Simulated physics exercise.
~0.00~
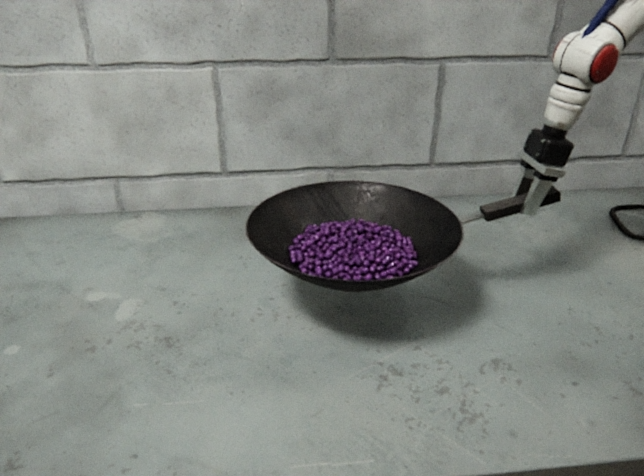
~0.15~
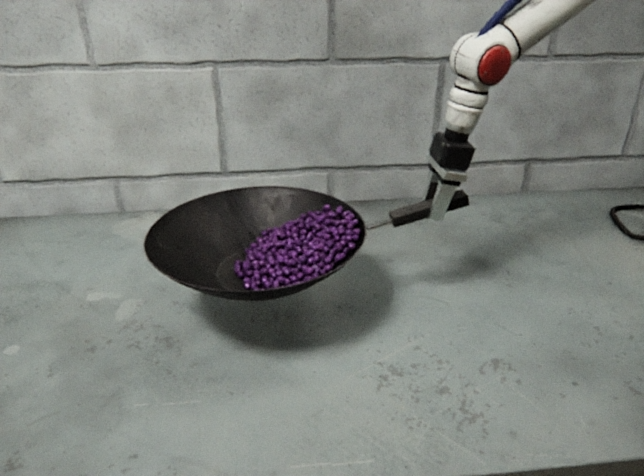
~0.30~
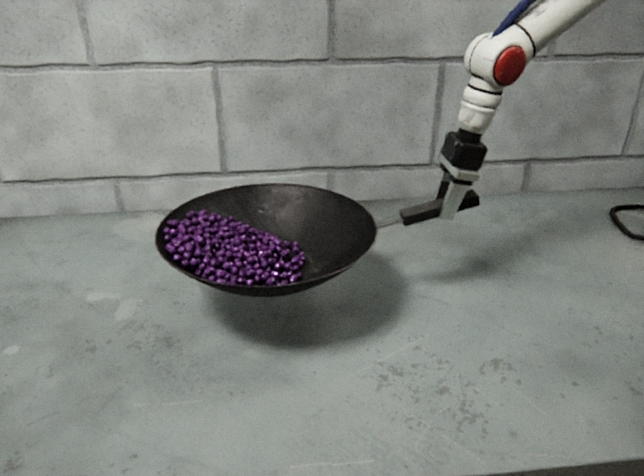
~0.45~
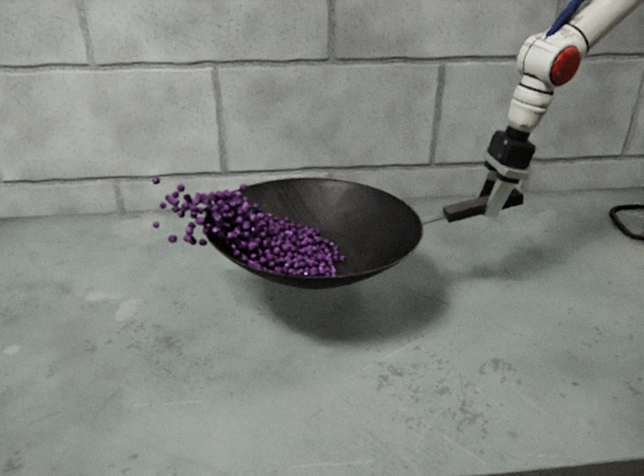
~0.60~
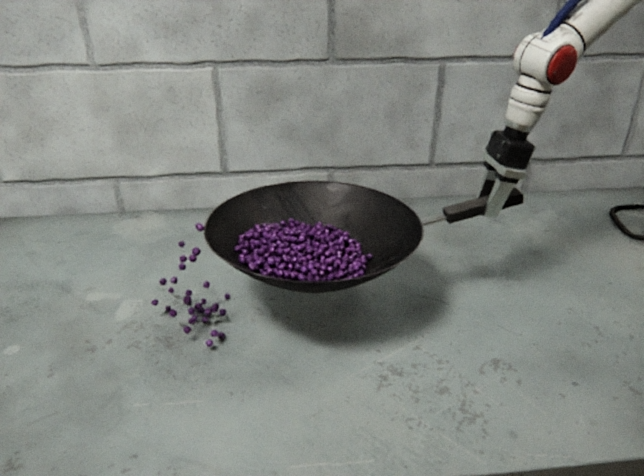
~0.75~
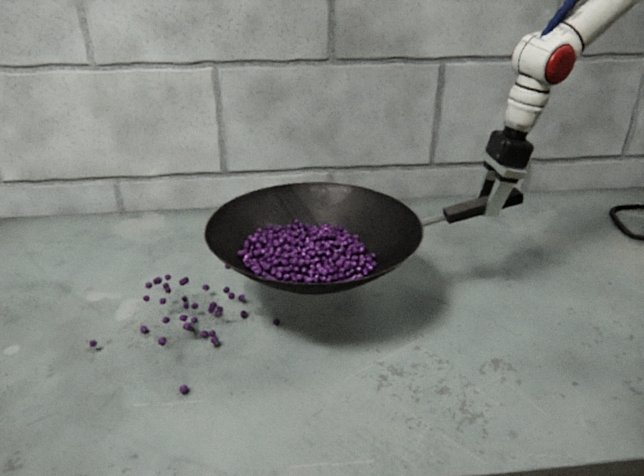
Robot arm swinging a dark wok of purple beads left, then back right, some spilling over the left rim and scattering below.
